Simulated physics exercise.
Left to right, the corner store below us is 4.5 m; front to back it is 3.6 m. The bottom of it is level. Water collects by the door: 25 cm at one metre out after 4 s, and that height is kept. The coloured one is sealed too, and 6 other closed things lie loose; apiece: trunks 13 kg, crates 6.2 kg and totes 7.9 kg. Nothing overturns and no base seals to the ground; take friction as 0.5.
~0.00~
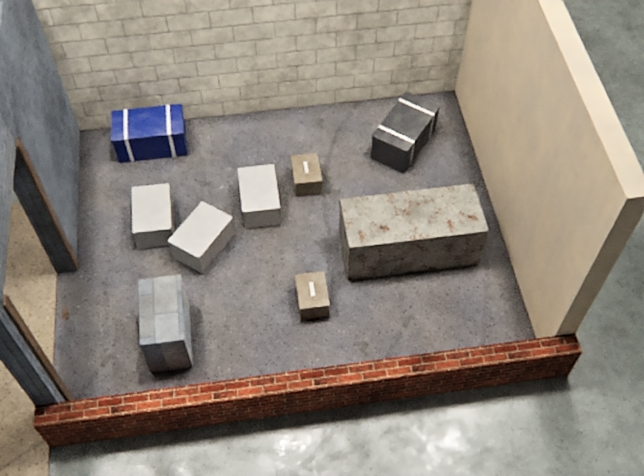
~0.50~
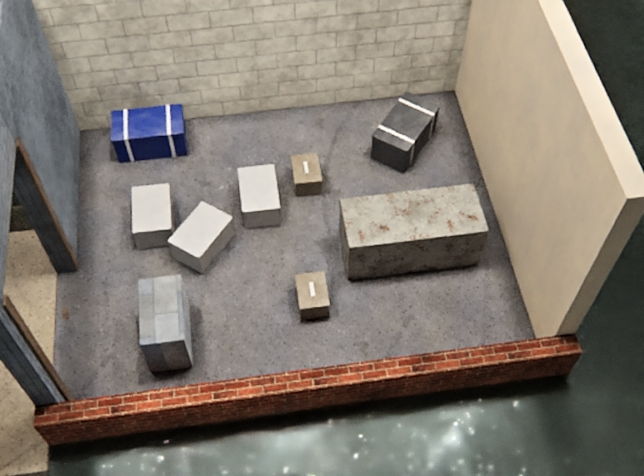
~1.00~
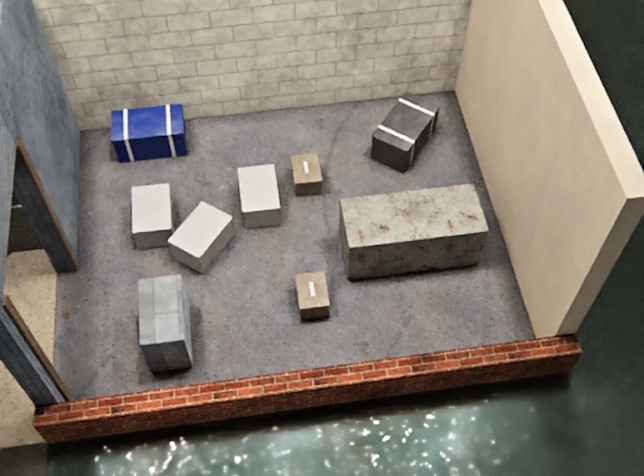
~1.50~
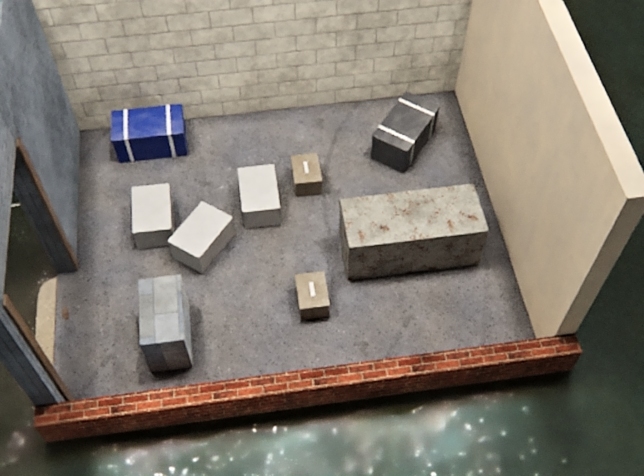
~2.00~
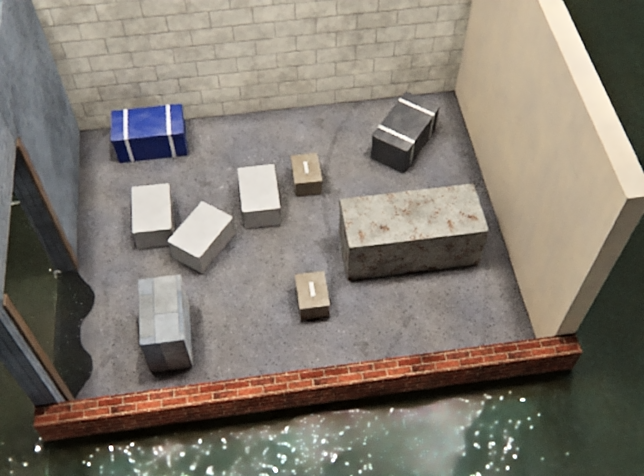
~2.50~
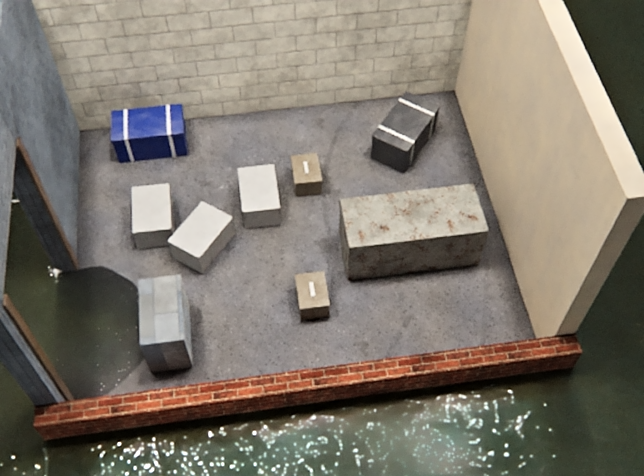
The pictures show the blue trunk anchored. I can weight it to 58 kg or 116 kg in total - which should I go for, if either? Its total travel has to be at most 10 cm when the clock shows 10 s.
58 kg will do.
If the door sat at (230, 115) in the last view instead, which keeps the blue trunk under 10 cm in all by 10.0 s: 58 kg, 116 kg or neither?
Then the lower weight is enough.
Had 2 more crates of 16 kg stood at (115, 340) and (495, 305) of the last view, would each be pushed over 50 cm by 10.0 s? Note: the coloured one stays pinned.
In order: Above the mark, within the mark.
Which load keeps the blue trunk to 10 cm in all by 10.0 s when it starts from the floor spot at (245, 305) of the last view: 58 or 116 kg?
The answer: Either weight will do.
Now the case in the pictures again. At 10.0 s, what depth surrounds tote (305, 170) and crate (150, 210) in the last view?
About 17 and 6 cm.
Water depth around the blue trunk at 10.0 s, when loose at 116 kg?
Something like 8 centimetres.
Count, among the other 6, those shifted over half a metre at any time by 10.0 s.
It adds up to 6.
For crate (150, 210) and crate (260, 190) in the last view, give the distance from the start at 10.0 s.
In turn: 50 cm, 120 cm.
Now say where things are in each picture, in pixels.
The first frame shows the blue trunk at (147, 122), on the bottom; 0.0 m2 under water; 0 of 7 have shifted.
The second frame shows the blue trunk at (147, 122), on the bottom; water covers 0.0 m2; 0 of 7 have shifted.
The third frame shows the blue trunk at (147, 122), on the bottom; 0.0 m2 under water; 0 of 7 have shifted.
The fourth frame shows the blue trunk at (147, 122) rests on the ground; water covers 0.0 m2; 0 of 7 have shifted.
The fifth frame shows the blue trunk at (147, 122) rests on the ground; water covers 0.1 m2; 0 of 7 have shifted.
The sixth frame shows the blue trunk at (147, 122) rests on the ground; 0.9 m2 under water; 0 of 7 have shifted.
After 3.5 s the blue trunk would be 0 cm from its start with 58 kg and 0 cm from its start with 116 kg; 0 cm of water round it then.
After 4.5 s the blue trunk would be 0 cm from its start with 58 kg and 0 cm from its start with 116 kg; 0 cm of water round it then.
After 7.0 s the blue trunk would be 0 cm from its start with 58 kg and 0 cm from its start with 116 kg; 7 cm of water round it then.
After 10.0 s the blue trunk would be 0 cm from its start with 58 kg and 0 cm from its start with 116 kg; 8 cm of water round it then.
